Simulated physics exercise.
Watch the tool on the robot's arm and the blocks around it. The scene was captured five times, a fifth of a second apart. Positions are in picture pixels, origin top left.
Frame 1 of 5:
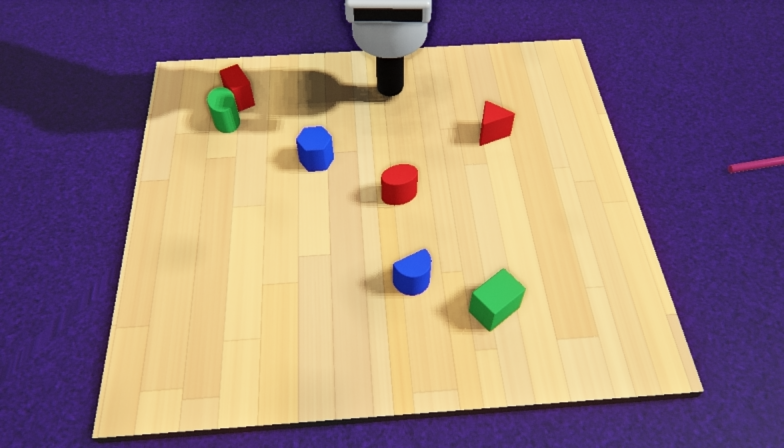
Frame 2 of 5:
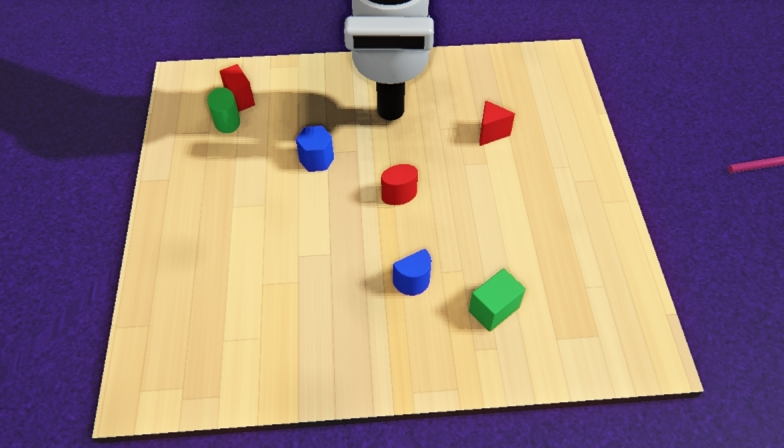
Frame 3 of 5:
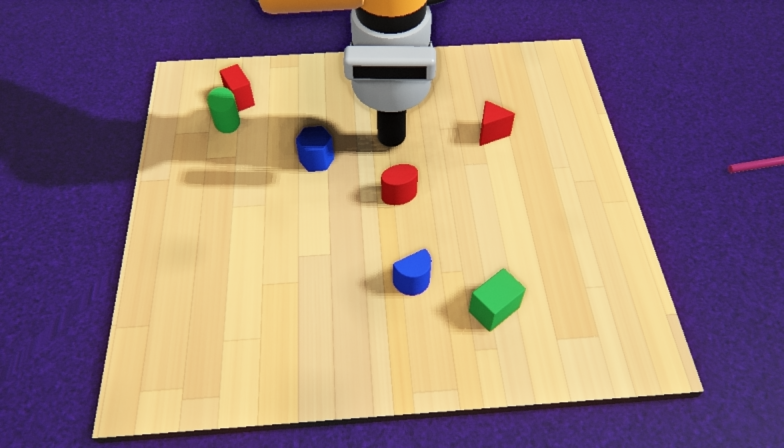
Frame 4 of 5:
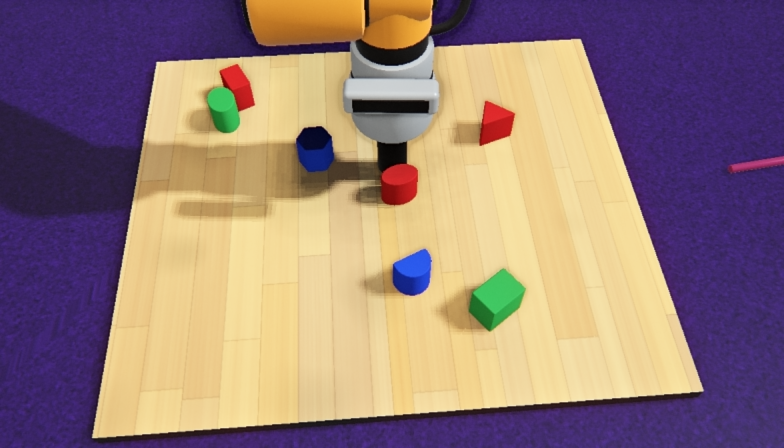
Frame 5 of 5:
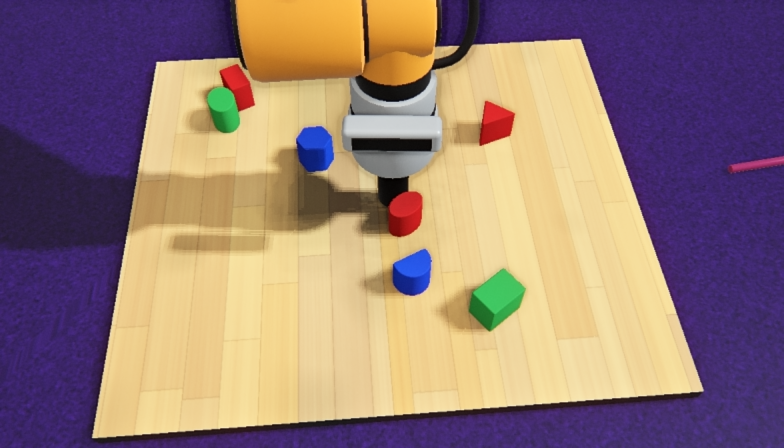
A robot arm moved its black tool down a wooden board scattered with red, blue and green blocks, then pushed the round red block a short way closer to the blue half-round one.
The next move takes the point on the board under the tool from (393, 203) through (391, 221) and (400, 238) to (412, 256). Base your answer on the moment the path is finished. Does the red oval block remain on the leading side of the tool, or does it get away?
I'm fairly sure the red oval block rides along ahead of the tool to the very end.
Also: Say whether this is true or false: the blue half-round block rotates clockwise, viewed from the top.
True - the claim holds.
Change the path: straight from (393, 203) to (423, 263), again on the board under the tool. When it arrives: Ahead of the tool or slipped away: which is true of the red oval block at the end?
Answer: Still ahead.
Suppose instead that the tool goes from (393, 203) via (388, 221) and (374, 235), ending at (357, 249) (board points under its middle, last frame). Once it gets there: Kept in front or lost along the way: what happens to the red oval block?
Shed along the way.
On the path given first. Halfway along, tool at (395, 225); red oval block at (416, 230), turned 30° anticlockwise.
At the end, tool at (412, 250); red oval block at (438, 254), turned 45° anticlockwise; blue half-round block at (419, 276), turned 60° clockwise.
